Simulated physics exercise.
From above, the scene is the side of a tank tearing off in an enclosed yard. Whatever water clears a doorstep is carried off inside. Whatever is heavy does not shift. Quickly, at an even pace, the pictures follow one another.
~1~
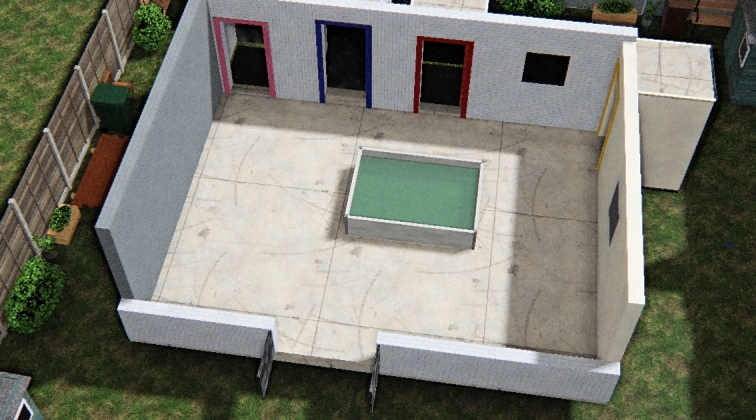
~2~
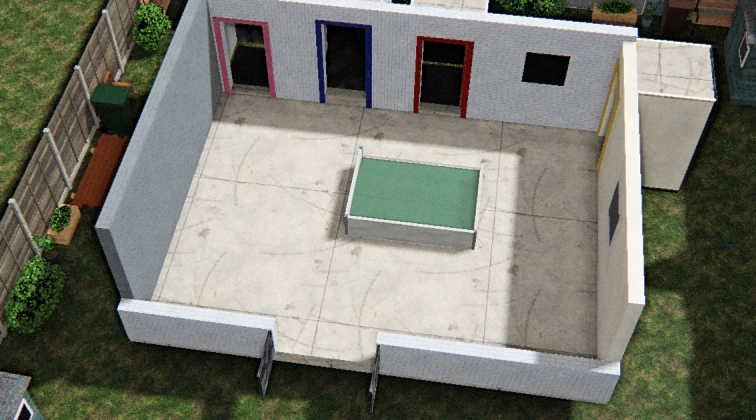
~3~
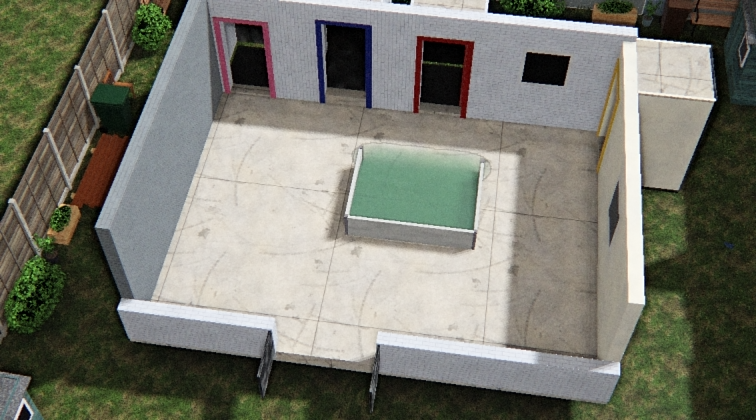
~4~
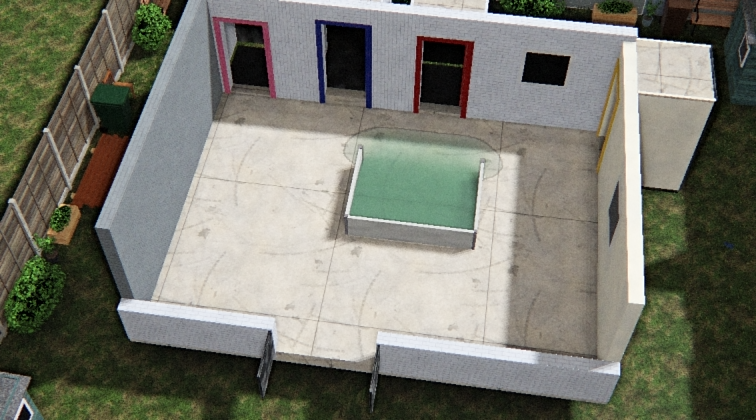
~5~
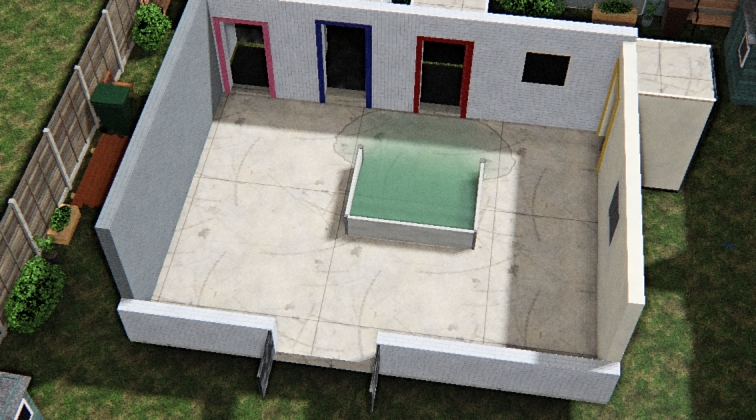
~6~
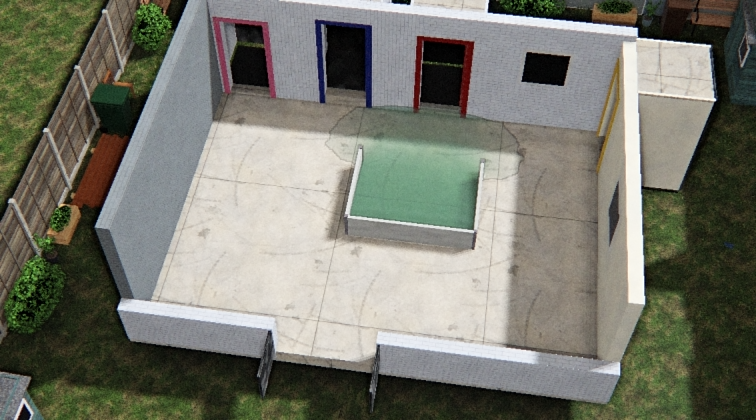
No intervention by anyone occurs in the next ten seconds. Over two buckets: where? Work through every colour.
Pink door yes, red door yes, yellow door yes, blue door no.
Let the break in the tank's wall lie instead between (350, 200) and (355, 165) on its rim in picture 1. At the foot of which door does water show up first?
My answer is the one in pink.
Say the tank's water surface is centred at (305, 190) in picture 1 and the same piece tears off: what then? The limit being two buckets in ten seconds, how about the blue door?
As far as I can tell, blue gets swamped.
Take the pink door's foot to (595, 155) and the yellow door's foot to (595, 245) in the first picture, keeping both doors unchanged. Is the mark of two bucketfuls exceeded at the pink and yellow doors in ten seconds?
Looking at it, pink tops the limit, and yellow fails to reach the limit.
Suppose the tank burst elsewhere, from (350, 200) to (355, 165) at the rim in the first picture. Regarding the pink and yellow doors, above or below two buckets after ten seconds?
Pink: Over the line; yellow: Under the line.
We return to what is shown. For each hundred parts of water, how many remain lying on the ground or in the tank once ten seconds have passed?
About 76 %.
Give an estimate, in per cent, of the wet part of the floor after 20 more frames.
It should be close to 35 %.
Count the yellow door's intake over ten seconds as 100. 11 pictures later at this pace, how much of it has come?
It should be near 0 percent of the ten-second total.
A moment on, water covers 15 % of the floor; the pink door not reached, the red door far over two buckets in, the yellow door not reached, the blue door wet at the sill, nothing in.
Next, water covers 20 % of the floor; the pink door wet at the sill, nothing in, the red door far over two buckets in, the yellow door wet at the sill, nothing in, the blue door wet at the sill, nothing in.
Then, water covers 35 % of the floor; the pink door wet at the sill, nothing in, the red door far over two buckets in, the yellow door over two buckets in, the blue door wet at the sill, nothing in.
Later, water covers 60 % of the floor; the pink door over two buckets in, the red door far over two buckets in, the yellow door far over two buckets in, the blue door wet at the sill, nothing in.
In the end, water covers 85 % of the floor; the pink door over two buckets in, the red door far over two buckets in, the yellow door far over two buckets in, the blue door wet at the sill, nothing in.
